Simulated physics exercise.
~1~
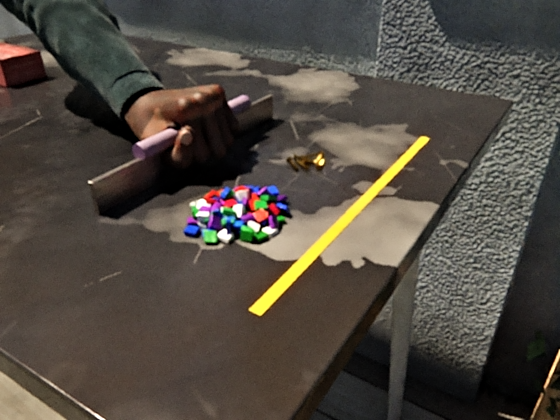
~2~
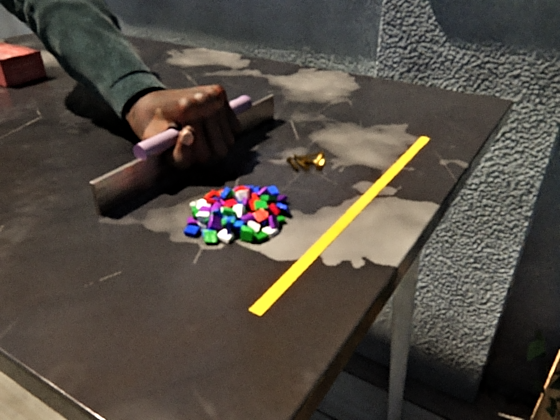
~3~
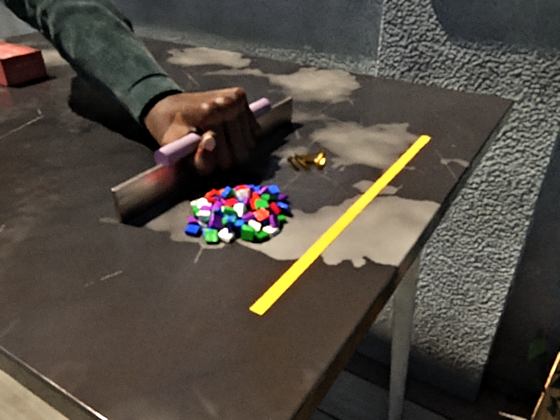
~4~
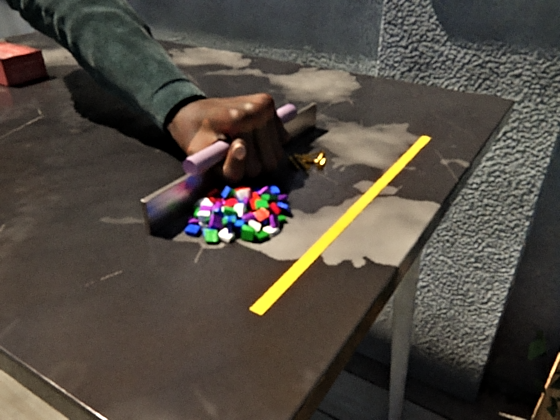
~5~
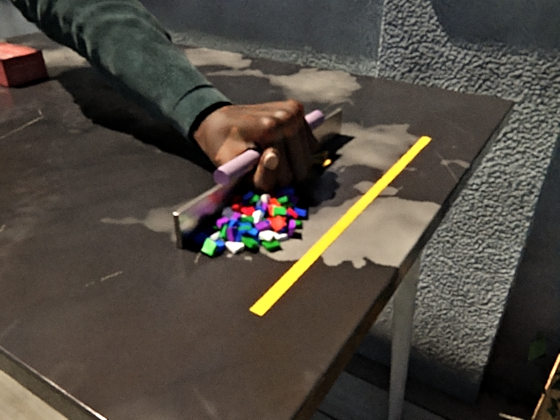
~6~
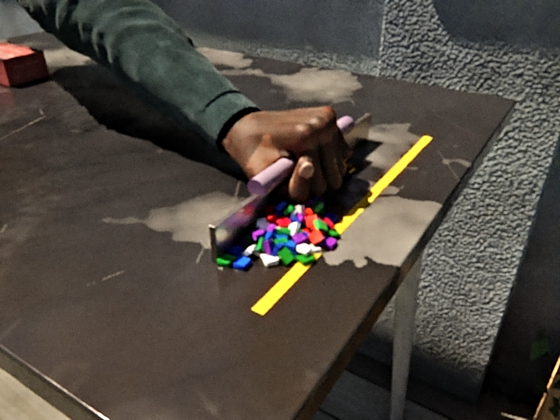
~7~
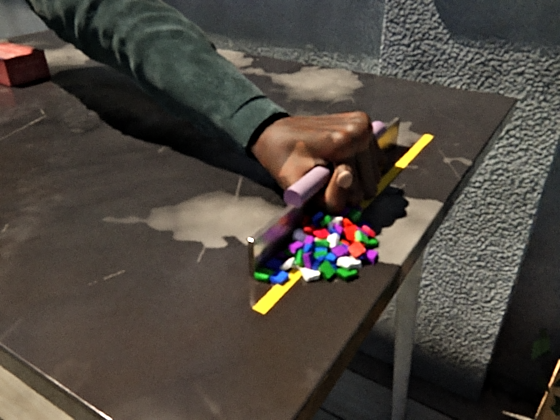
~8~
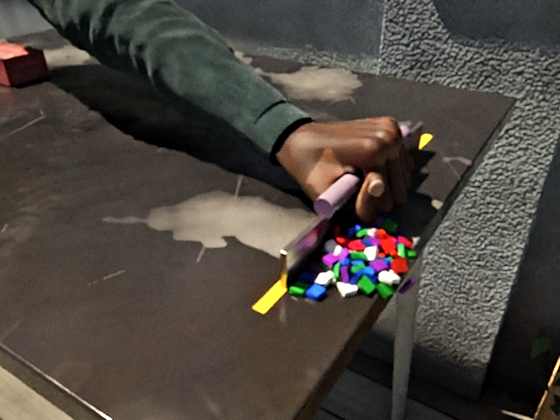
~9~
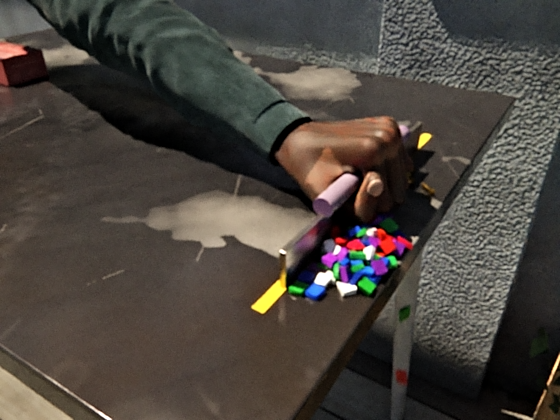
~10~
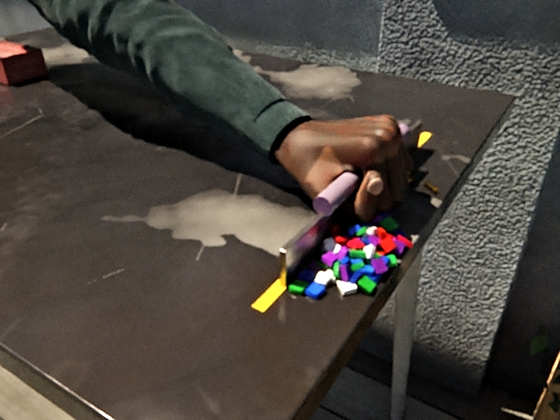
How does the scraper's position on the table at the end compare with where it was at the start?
At the start the scraper is on the left side of the coloured heap, well short of the yellow tape. By the end it has moved to the right and rests along the tape, close to the table's edge.
